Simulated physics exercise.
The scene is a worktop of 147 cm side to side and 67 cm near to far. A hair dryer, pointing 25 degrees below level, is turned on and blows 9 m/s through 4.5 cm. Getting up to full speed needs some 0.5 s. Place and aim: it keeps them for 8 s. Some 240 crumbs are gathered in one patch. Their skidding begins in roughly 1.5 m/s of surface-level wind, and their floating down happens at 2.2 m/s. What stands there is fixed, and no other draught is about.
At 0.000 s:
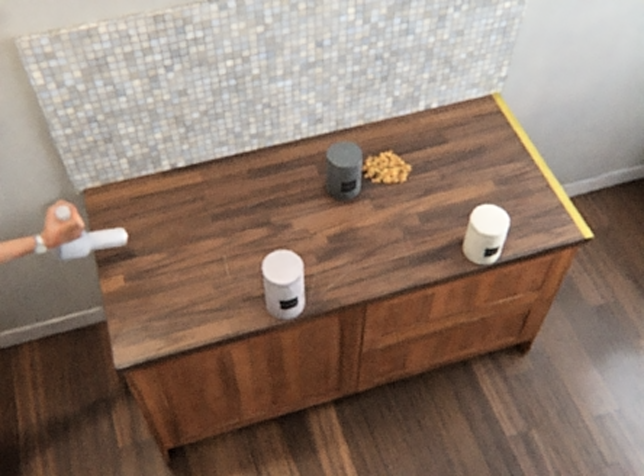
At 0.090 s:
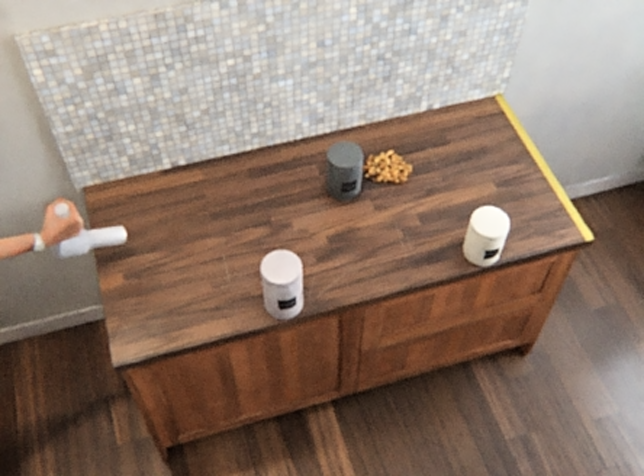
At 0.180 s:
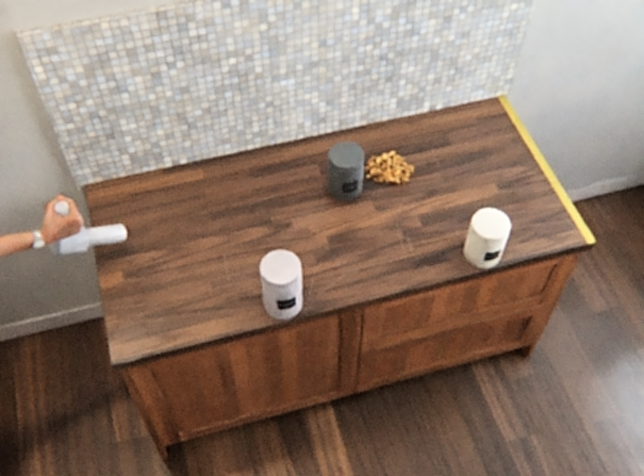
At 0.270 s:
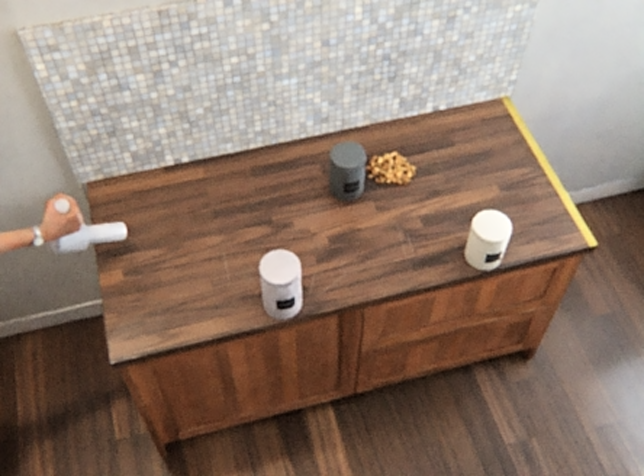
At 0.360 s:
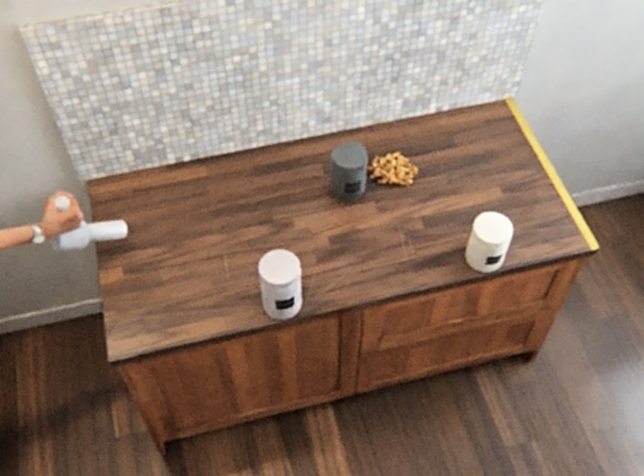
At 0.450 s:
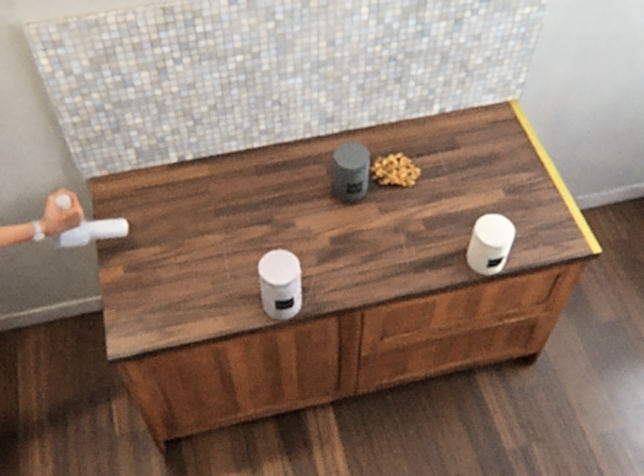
In this clip, a hand holds a white hair dryer at the left edge of a wooden worktop bearing three lidded jars and a patch of golden crumbs; the view drifts very slightly while the hand, jars and crumbs stay still.
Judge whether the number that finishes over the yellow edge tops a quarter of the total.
The loss over that edge stays within a quarter.
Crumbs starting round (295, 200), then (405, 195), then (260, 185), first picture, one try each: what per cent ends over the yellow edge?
In turn: 50 per cent, 0 per cent, 80 per cent.
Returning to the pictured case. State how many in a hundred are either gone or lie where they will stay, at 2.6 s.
Estimate: Close to 80 %.
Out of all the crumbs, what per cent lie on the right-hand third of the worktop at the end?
Around 40 per cent.
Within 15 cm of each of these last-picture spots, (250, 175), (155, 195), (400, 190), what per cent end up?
Estimates in listed order: 0 %; 0 %; 100 %.
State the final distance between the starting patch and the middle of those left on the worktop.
0 cm.
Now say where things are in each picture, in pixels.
In the first picture, the middle of the crumbs is near (390, 169), none has stirred yet and the mouth of the hair dryer is at (123, 237).
In the second picture, the middle of the crumbs is near (391, 169), none has stirred yet and the yellow edge is centred on (544, 161).
In the third picture, the middle of the crumbs is near (392, 170), none has stirred yet, the top of a jar is at (346, 154) and the top of a jar is at (491, 223).
In the fourth picture, the middle of the crumbs is near (394, 171) and none has stirred yet.
In the fifth picture, the middle of the crumbs is near (396, 171) and none has stirred yet.
In the sixth picture, the middle of the crumbs is near (398, 172) and none has stirred yet.
After 1.6 s, 24 % are on the move or not yet settled, 0 % are over the yellow edge; the middle of those still in play is near (398, 172).
After 2.6 s, 23 % are on the move or not yet settled, 0 % are over the yellow edge; the middle of those still in play is near (398, 172).
After 4.4 s, 20 % are on the move or not yet settled, 0 % are over the yellow edge; the middle of those still in play is near (398, 172).
After 8.0 s, at the end, 0 % are over the yellow edge; the middle of those still in play is near (398, 172).
